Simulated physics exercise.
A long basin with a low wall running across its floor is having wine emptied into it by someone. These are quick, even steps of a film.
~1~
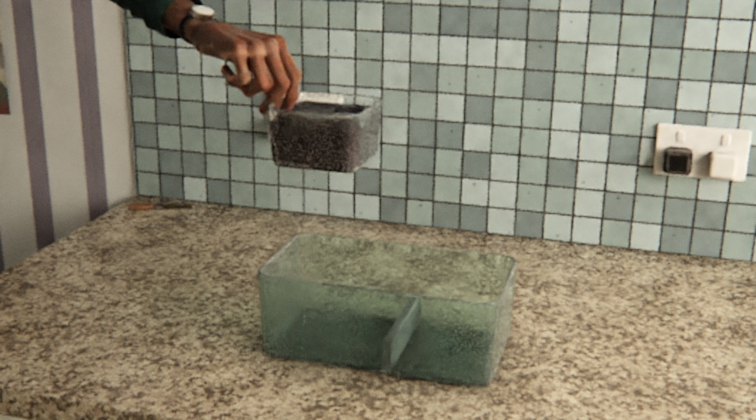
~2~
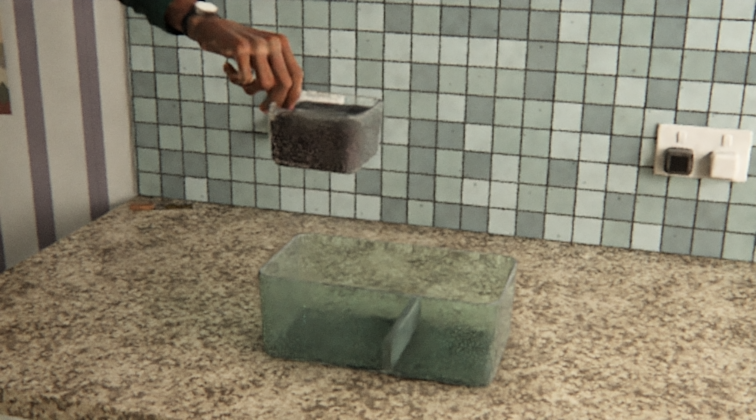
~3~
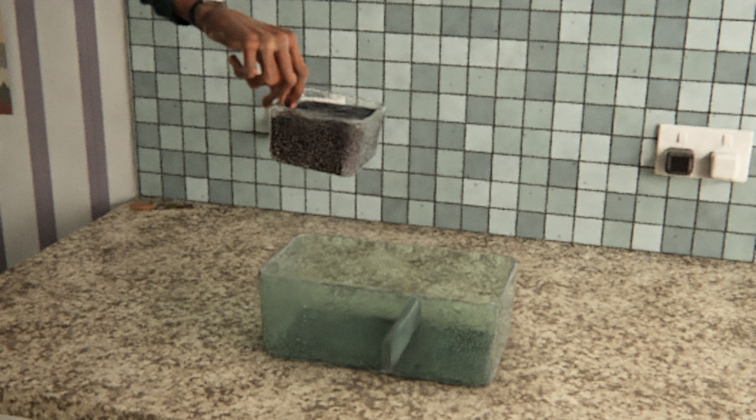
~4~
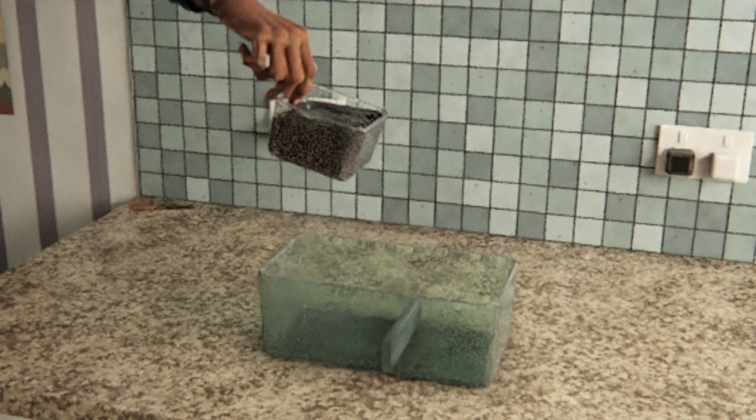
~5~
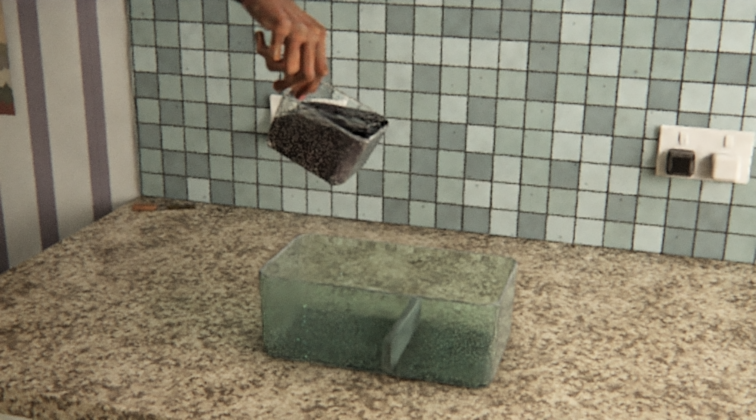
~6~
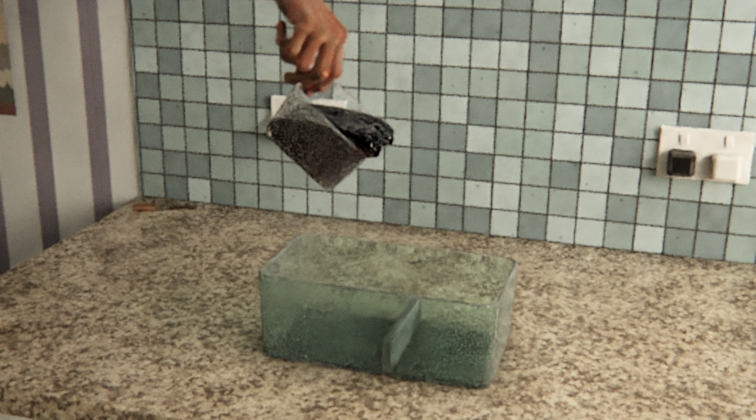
A hand tilts a clear container of dark wine rightward above a long, divided basin.
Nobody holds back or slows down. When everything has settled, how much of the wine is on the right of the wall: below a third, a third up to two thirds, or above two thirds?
The right side ends up with a third up to two thirds of it.
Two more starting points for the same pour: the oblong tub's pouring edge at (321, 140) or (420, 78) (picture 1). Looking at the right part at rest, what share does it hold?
Close to 15 in a hundred, and close to 80 in a hundred.
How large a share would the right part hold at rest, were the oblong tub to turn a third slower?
I'd say close to 70 %.
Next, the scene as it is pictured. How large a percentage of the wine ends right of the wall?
Roughly 55 %.
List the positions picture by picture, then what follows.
Tilt 0°; pouring edge (372, 108); surface from (285, 108) to (371, 115); the long basin's rim runs from (279, 254) to (508, 281); the wall's top is at (403, 317), in the first frame.
Tilt 2°; pouring edge (373, 110); surface from (286, 107) to (372, 115), in the second frame.
Tilt 7°; pouring edge (375, 115); surface from (288, 107) to (374, 117), in the third frame.
Tilt 15°; pouring edge (377, 123); surface from (290, 107) to (376, 120), in the fourth frame.
Tilt 26°; pouring edge (378, 133); surface from (290, 110) to (381, 128); 2 per cent is over the edge, in the fifth frame.
Tilt 39°; pouring edge (377, 146); surface from (288, 111) to (372, 131); 8 per cent is over the edge, in the sixth frame.
A moment on, the oblong tub is tipped right over and 12 per cent is still to pour, 1 is left of the wall and 38 right of it.
Next, the oblong tub is tipped right over and 0 per cent is still to pour, 31 is left of the wall and 60 right of it.
Then the oblong tub is tipped right over and 0 per cent is still to pour, 39 is left of the wall and 56 right of it.
Later the oblong tub is tipped right over and 0 per cent is still to pour, 40 is left of the wall and 56 right of it.
Finally, 40 per cent lies left of the wall, 56 right of it and 4 outside.
